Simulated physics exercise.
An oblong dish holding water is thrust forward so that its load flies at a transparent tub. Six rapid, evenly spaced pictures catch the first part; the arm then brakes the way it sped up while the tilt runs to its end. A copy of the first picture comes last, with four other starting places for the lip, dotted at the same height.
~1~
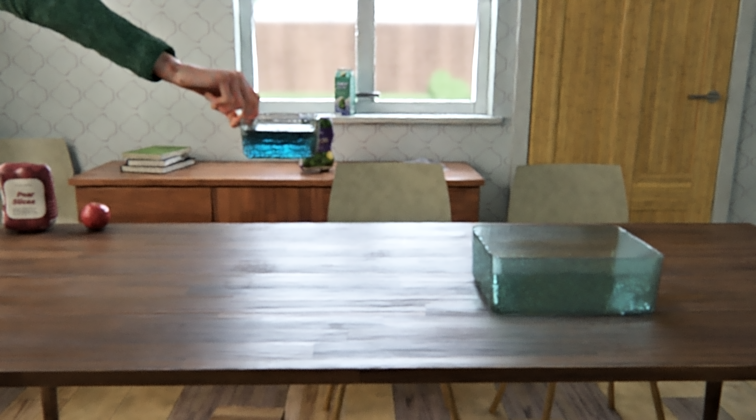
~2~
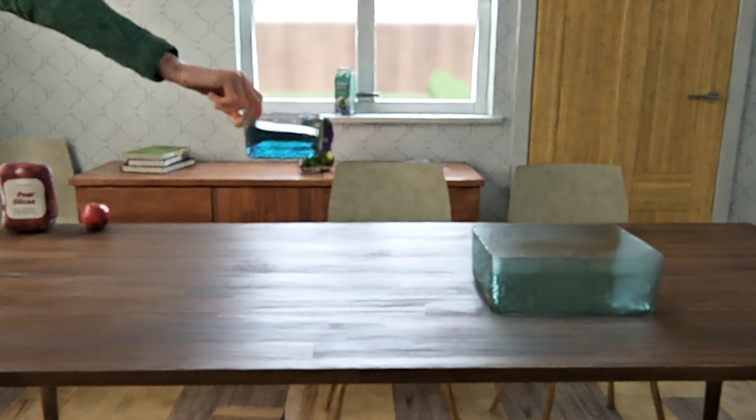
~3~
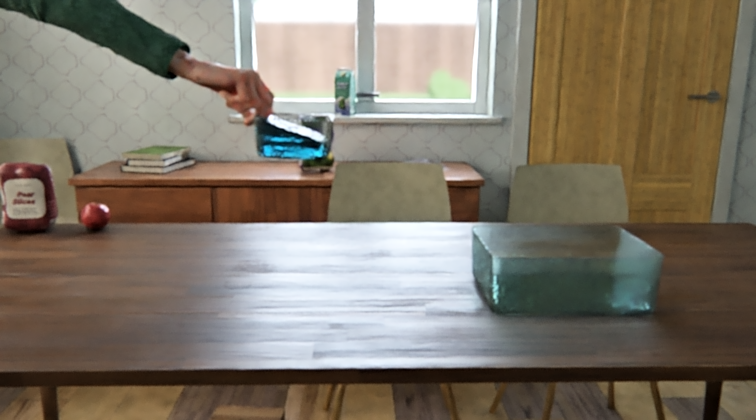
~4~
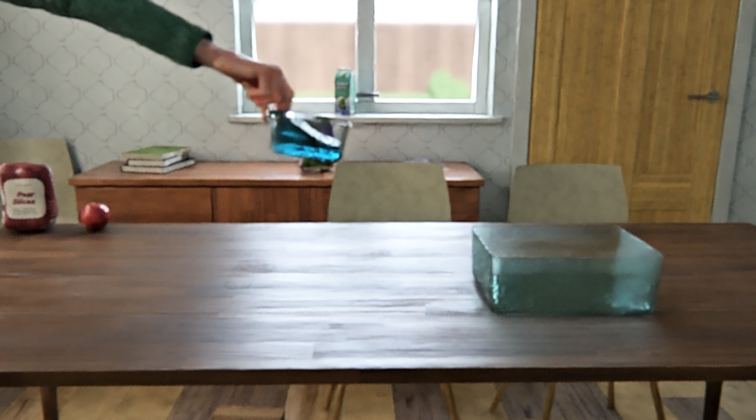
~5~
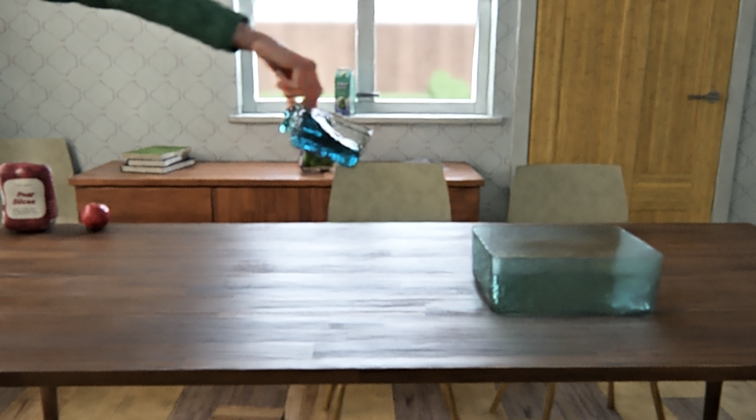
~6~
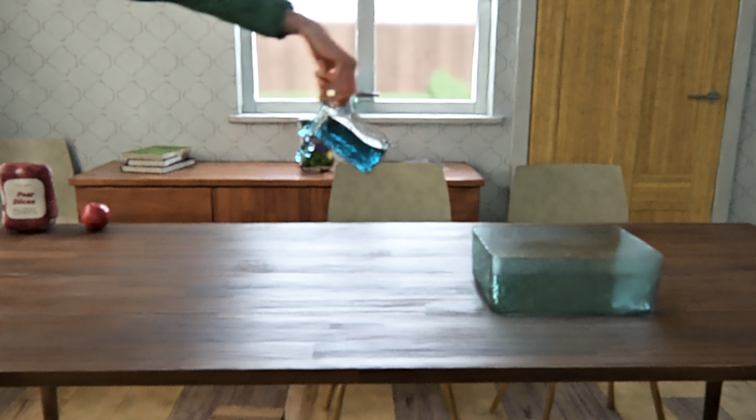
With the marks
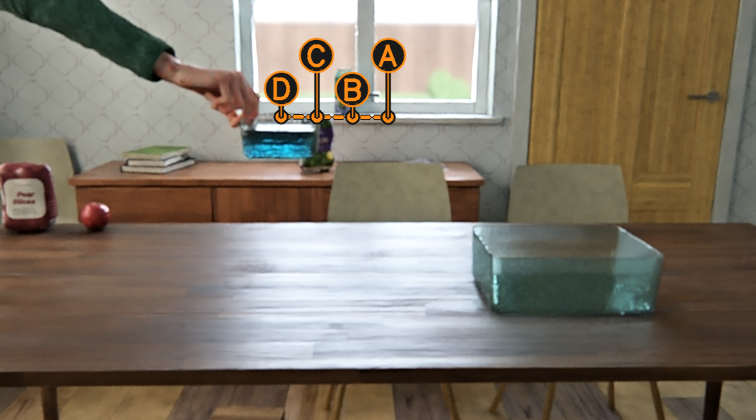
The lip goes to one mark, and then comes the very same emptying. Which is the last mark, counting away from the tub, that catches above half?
The limit is D.
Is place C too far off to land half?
No, that is safe.
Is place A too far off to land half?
No, not at all.
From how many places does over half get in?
All four.
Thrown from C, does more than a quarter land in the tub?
Yes.
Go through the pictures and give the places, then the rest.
Upright, lip at (317, 117); tub from (490, 313) to (654, 312); nothing has left yet, in the first picture.
Upright, lip at (320, 117); nothing has left yet, in the second picture.
Tipped about 2°, lip at (331, 118); water is over the rim, down to (262, 115), in the third picture.
Tipped about 9°, lip at (348, 123); water is over the rim, down to (270, 115), in the fourth picture.
Tipped about 22°, lip at (369, 131); water is over the rim, down to (285, 129), in the fifth picture.
Tipped about 37°, lip at (390, 142); water is over the rim, down to (300, 158), in the sixth picture.
In orange, A at (388, 117); B at (352, 117); C at (316, 117); D at (281, 116).
With A, about 88 % lands in the tub, 6 % falls short and 6 % goes beside or beyond.
With B, about 67 % lands in the tub, 8 % falls short and 25 % goes beside or beyond.
With C, about 76 % lands in the tub, 9 % falls short and 15 % goes beside or beyond.
With D, about 76 % lands in the tub, 15 % falls short and 9 % goes beside or beyond.
